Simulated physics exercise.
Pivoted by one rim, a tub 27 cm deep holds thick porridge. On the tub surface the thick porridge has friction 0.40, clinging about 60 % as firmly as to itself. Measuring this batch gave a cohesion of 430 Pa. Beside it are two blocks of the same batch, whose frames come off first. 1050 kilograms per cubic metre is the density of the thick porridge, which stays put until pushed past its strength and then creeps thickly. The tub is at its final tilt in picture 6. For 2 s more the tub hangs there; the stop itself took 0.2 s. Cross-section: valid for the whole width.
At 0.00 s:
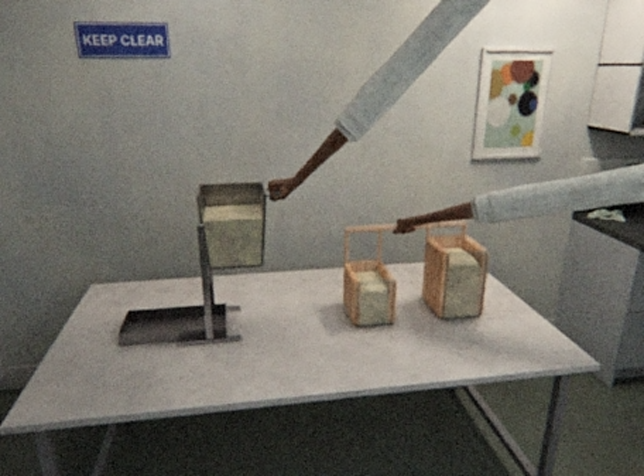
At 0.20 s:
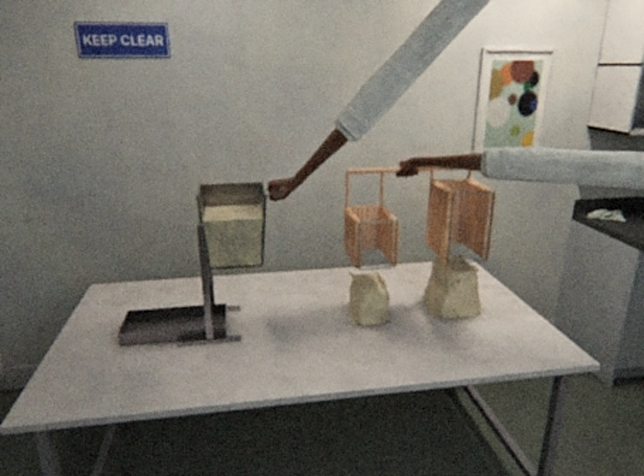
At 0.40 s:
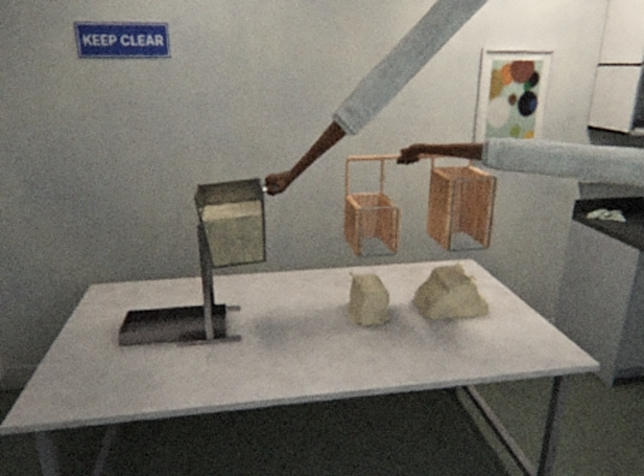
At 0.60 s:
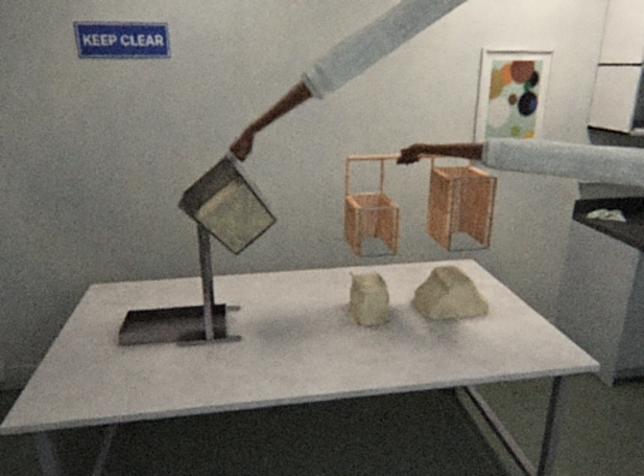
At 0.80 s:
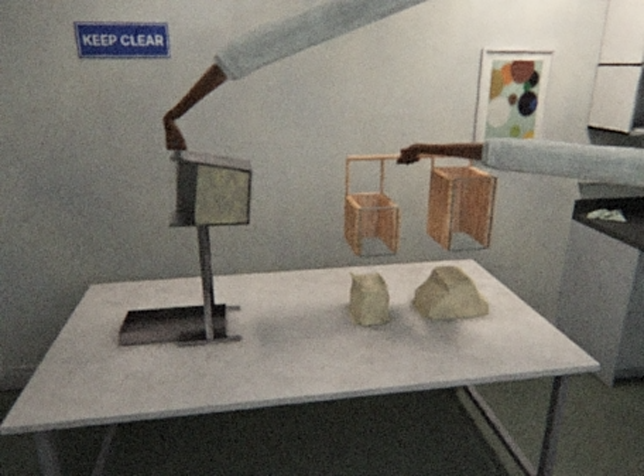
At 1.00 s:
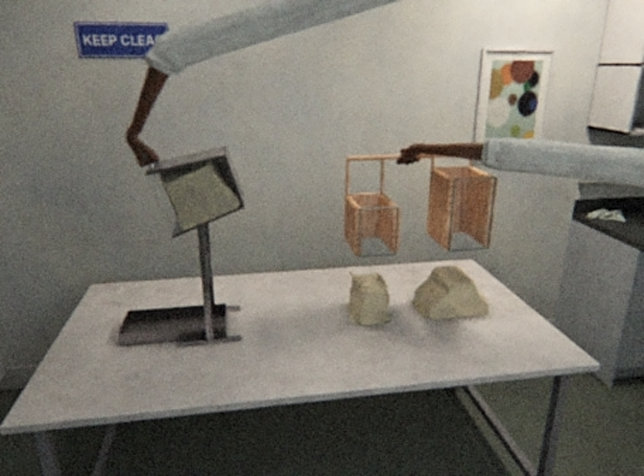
In a plain grey room with a blue "KEEP CLEAR" sign, a colourful framed print and a dark counter at right, a steady camera looks slightly down on a pale table. A grey tub of thick cream porridge sits on a metal stand above a dark tray, left of two porridge blocks in orange-brown moulds. One hand lifts the moulds, the right block slumps, and another hand swings the tub leftward past sideways.
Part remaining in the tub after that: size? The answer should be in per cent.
Close to 0 %.
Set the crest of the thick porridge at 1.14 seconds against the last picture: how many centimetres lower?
Around 7 cm below its level in the last picture.
By 1.14 s, the tub is at 106 degrees and holds 80 %.
By 1.31 s, the tub is at 106 degrees and holds 35 %.
By 1.48 s, the tub is at 106 degrees and holds 4 %.
By 1.65 s, the tub is at 106 degrees and holds 0 %.
By 3.00 s, at the end, the tub is at 106 degrees and holds 0 %.
